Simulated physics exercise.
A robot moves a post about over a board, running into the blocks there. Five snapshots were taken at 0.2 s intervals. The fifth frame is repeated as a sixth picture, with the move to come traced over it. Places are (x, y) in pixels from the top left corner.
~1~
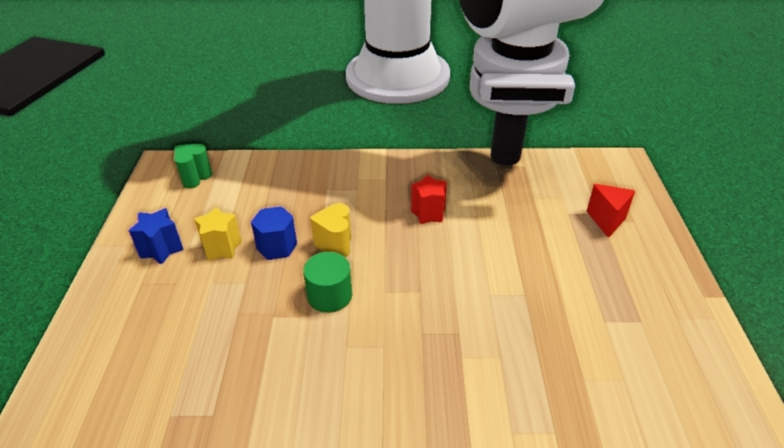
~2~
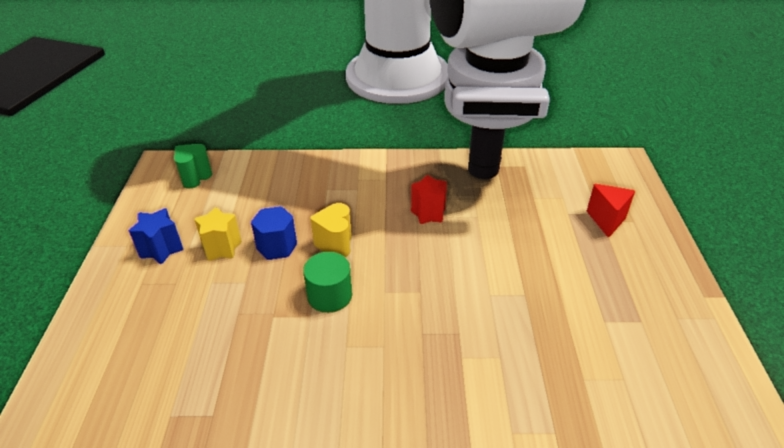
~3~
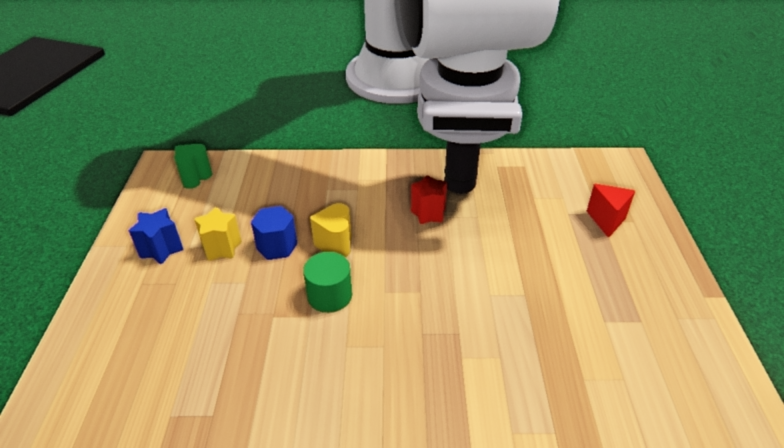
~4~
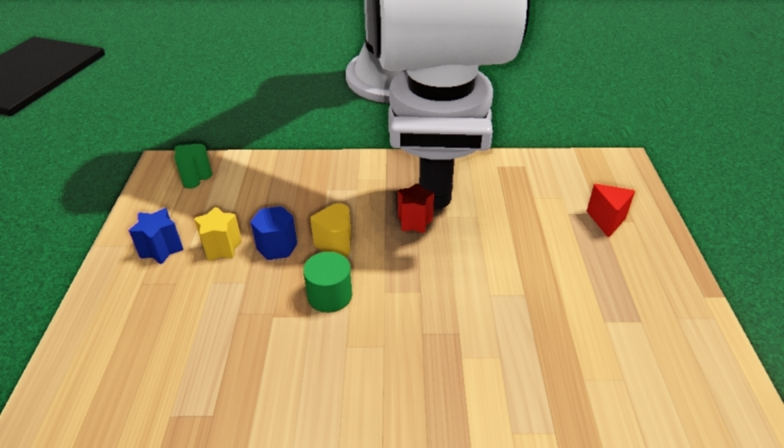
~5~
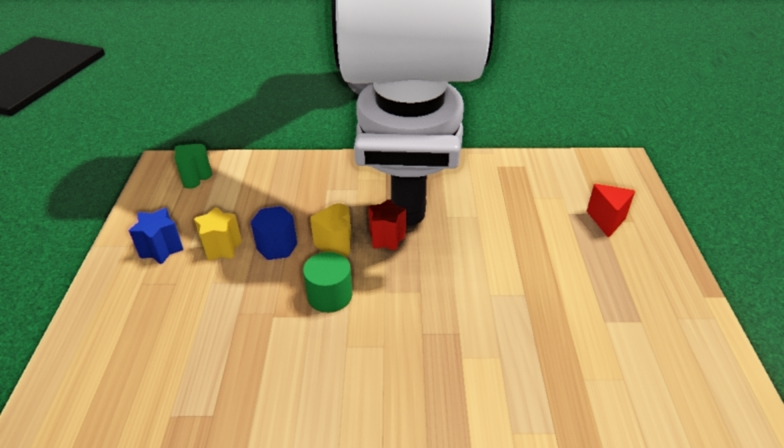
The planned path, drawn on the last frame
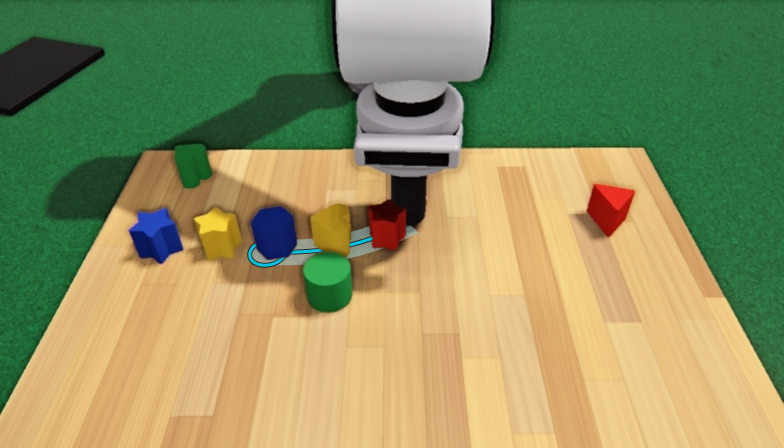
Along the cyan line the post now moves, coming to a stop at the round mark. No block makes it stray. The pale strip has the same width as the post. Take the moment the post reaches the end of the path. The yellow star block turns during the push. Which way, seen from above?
Answer: Anticlockwise.
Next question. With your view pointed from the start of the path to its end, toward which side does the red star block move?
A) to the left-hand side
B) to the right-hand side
I choose A.
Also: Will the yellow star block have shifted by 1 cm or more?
Answer: Yes.
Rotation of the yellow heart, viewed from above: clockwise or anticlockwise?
Turns clockwise.
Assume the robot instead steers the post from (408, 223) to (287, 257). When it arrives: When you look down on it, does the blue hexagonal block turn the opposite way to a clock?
The answer is no.
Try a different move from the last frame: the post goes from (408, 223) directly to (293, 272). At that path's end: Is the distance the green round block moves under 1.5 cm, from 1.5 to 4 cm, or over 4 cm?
It goes a little way, 1.5 to 4 cm.
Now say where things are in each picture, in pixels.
The first picture shows post's lower end (505, 158); yellow star block (214, 220); blue hexagonal block (272, 219); yellow heart (333, 217); red star block (430, 186).
The second picture shows post (483, 171); blocks still.
The third picture shows post (460, 185); blocks still.
The fourth picture shows post (435, 200); red star block (415, 194).
The fifth picture shows post (408, 216); yellow star block (214, 220); blue hexagonal block (272, 219); yellow heart (333, 217); red star block (386, 211).
Drawn move, from (408, 223) over (366, 240) and (318, 250) to (268, 252).
What follows on the original path. One third of the way, post (366, 233); yellow heart (316, 221), turned 35° clockwise; red star block (343, 231).
Two thirds of the way, post (316, 243); yellow star block (206, 220), turned 20° anticlockwise; blue hexagonal block (243, 215); yellow heart (273, 224), turned 80° clockwise; red star block (308, 247), turned 40° anticlockwise.
At the end, post (266, 245); yellow star block (171, 214), turned 85° anticlockwise; blue hexagonal block (211, 201), turned 40° clockwise; yellow heart (226, 219), turned 105° clockwise; red star block (302, 248), turned 60° anticlockwise.
